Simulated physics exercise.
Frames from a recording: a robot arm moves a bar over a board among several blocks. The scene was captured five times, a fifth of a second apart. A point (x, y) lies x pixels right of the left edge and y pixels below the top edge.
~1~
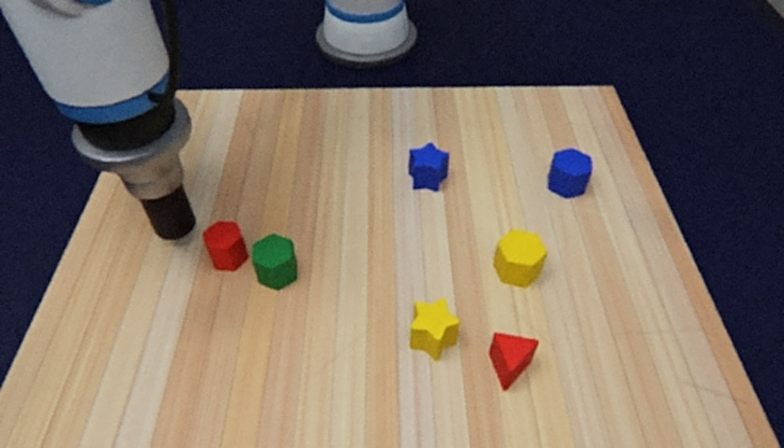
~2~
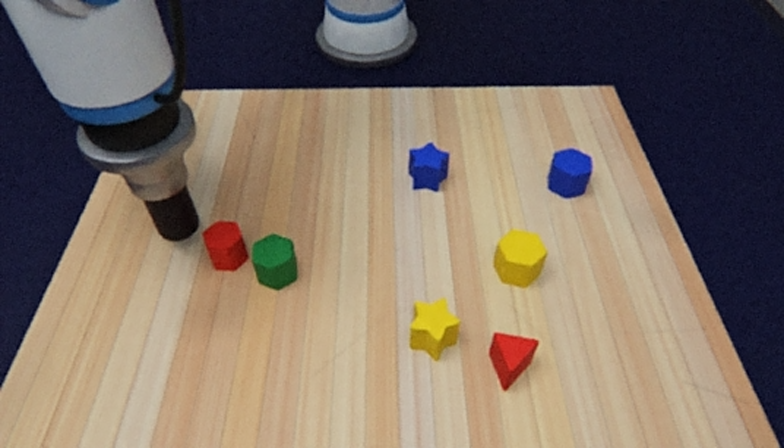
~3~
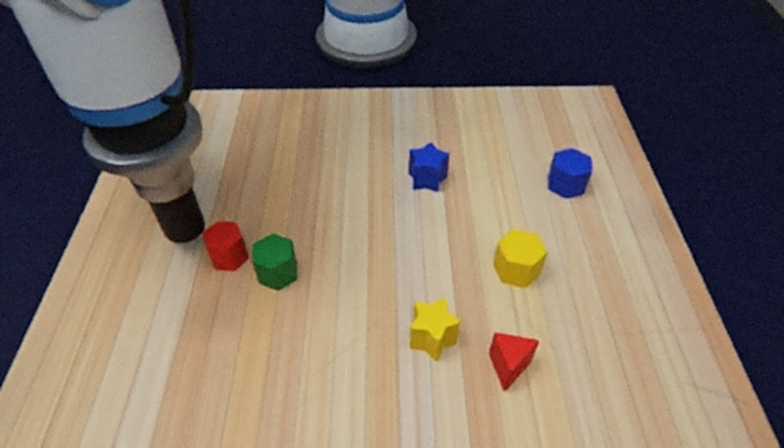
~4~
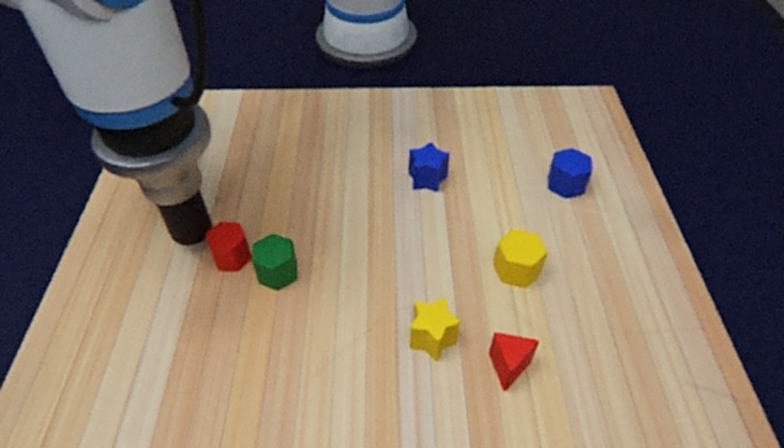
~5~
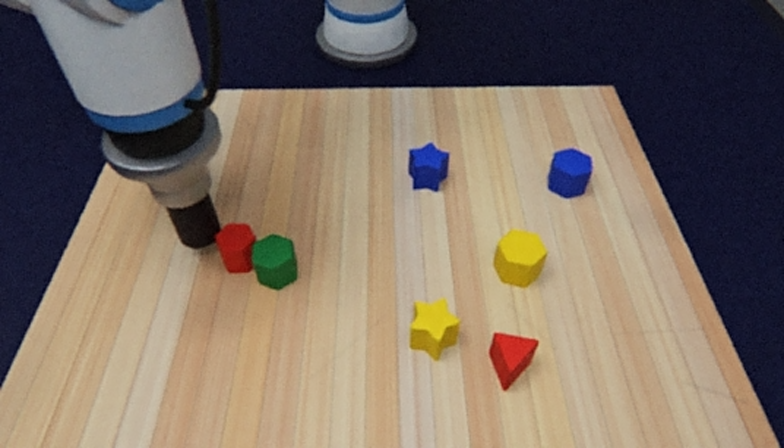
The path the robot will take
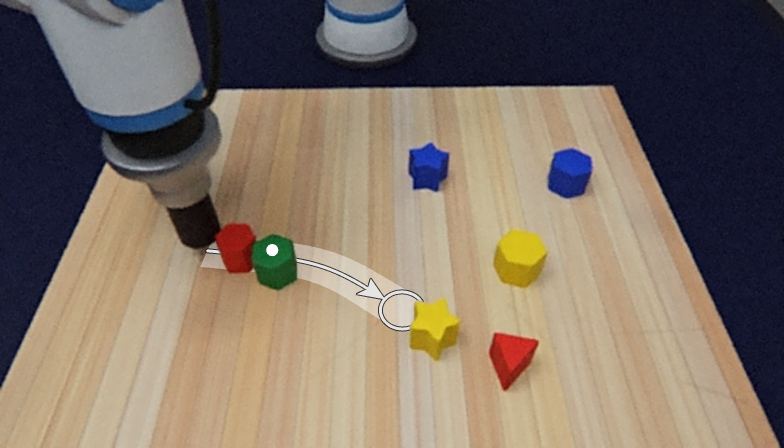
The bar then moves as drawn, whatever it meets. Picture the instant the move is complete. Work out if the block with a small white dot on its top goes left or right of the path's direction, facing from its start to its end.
The shift is rightward.
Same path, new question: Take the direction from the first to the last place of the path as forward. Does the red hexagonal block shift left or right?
So, looking from the first point of the path to the last, the red hexagonal block moves leftwards.
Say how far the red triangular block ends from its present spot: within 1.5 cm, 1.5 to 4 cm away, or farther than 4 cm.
It ends within 1.5 cm of its spot.
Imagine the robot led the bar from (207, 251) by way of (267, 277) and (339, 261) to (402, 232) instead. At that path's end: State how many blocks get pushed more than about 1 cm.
I think two will be displaced.
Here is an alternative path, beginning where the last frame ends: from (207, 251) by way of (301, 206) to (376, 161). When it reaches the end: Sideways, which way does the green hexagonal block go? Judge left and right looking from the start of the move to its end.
Out to the right.
Drawn move, from (207, 251) by way of (276, 257) and (342, 275) to (402, 310); the dot is on the green hexagonal block.
The first path, step by step. One third of the way, bar (273, 241); red hexagonal block (310, 234), turned 35° anticlockwise; green hexagonal block (327, 262), turned 100° clockwise.
Two thirds of the way, bar (341, 259); red hexagonal block (377, 236), turned 85° anticlockwise; green hexagonal block (362, 281).
At the end, bar (403, 294); red hexagonal block (391, 240), turned 135° anticlockwise; green hexagonal block (398, 326), turned 225° clockwise; yellow star (440, 322), turned 20° anticlockwise; red triangular block still.
